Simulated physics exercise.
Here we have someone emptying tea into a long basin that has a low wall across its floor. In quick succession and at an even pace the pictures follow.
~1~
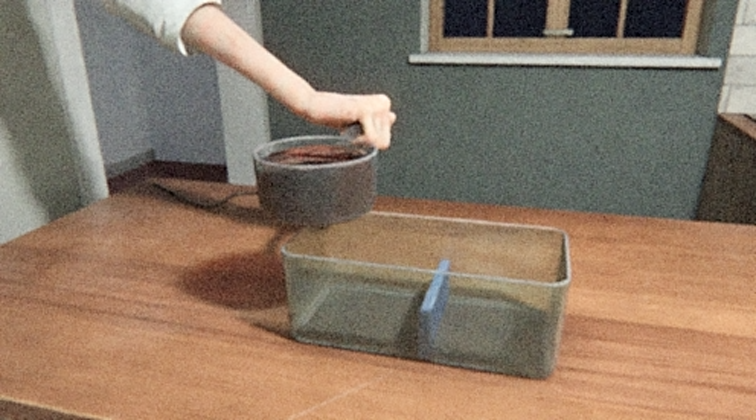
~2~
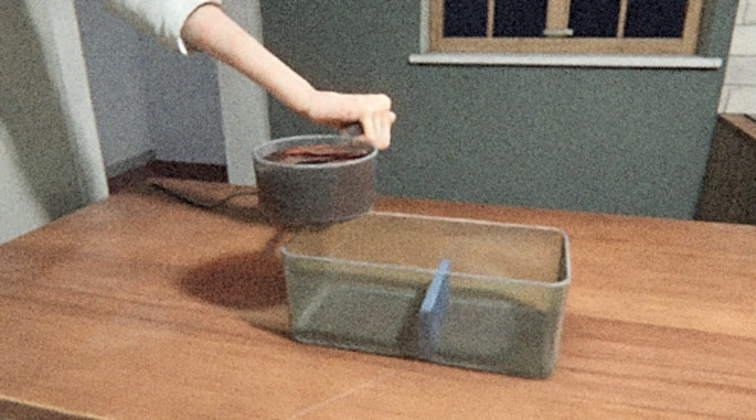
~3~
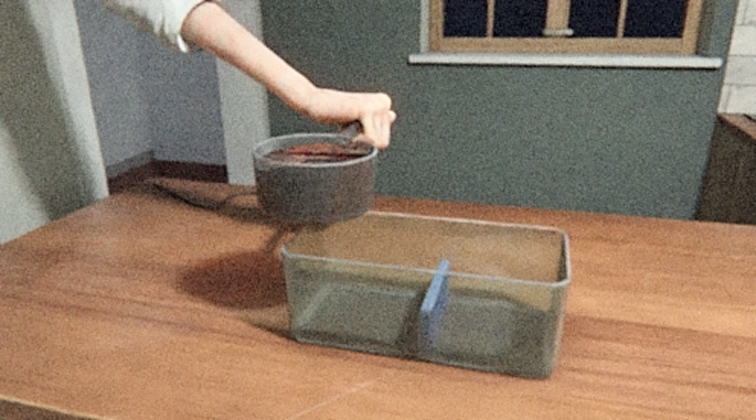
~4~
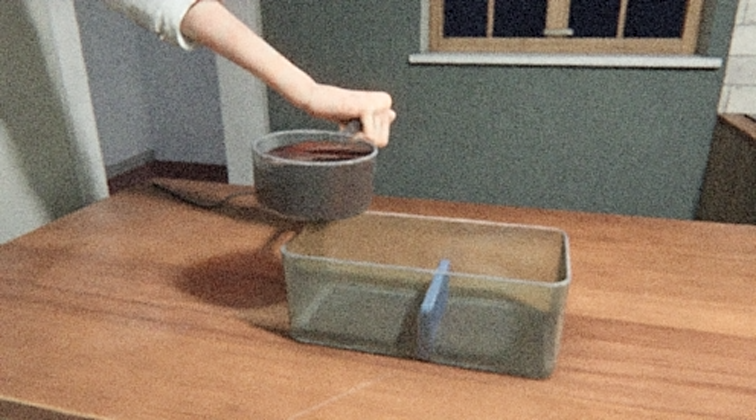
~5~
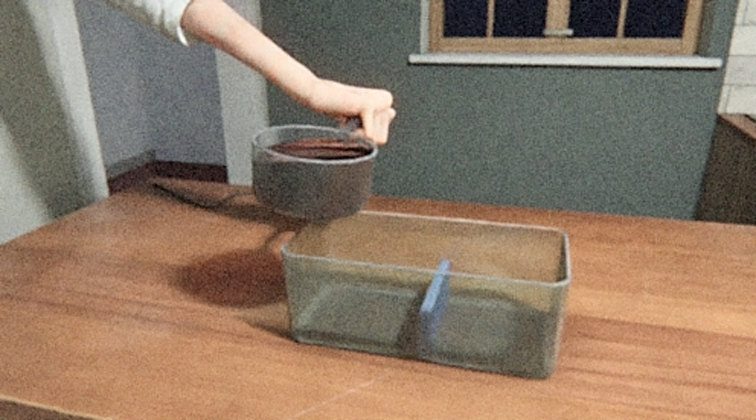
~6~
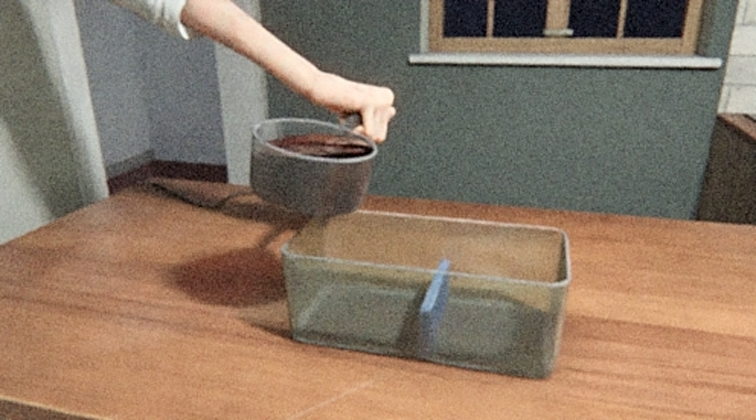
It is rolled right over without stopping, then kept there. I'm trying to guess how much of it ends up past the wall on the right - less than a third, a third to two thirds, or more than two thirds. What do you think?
I'd say more than two thirds.
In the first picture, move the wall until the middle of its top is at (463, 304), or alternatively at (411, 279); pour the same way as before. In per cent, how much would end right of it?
In order, near 45 and 95 in a hundred.
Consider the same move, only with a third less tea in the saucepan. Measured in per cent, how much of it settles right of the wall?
Near 85 in a hundred.
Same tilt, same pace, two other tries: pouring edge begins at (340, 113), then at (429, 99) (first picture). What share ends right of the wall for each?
Near 55 in a hundred first, near 70 in a hundred second.
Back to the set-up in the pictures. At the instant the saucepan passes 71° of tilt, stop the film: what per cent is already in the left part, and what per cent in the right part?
You'd find 5 per cent on the left and 10 per cent on the right.
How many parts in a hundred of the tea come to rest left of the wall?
Roughly 15 %.
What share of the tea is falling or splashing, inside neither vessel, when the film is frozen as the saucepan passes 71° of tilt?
35 %.
A moment on, the saucepan is tipped part way and 50 per cent is still to pour, 7 is left of the wall and 8 right of it.
Next, the saucepan is tipped right over and 5 per cent is still to pour, 10 is left of the wall and 75 right of it.
Then the saucepan is tipped right over and 0 per cent is still to pour, 14 is left of the wall and 86 right of it.
Later the saucepan is tipped right over and 0 per cent is still to pour, 14 is left of the wall and 86 right of it.
At rest 14 per cent lies left of the wall, 86 right of it and 1 outside.
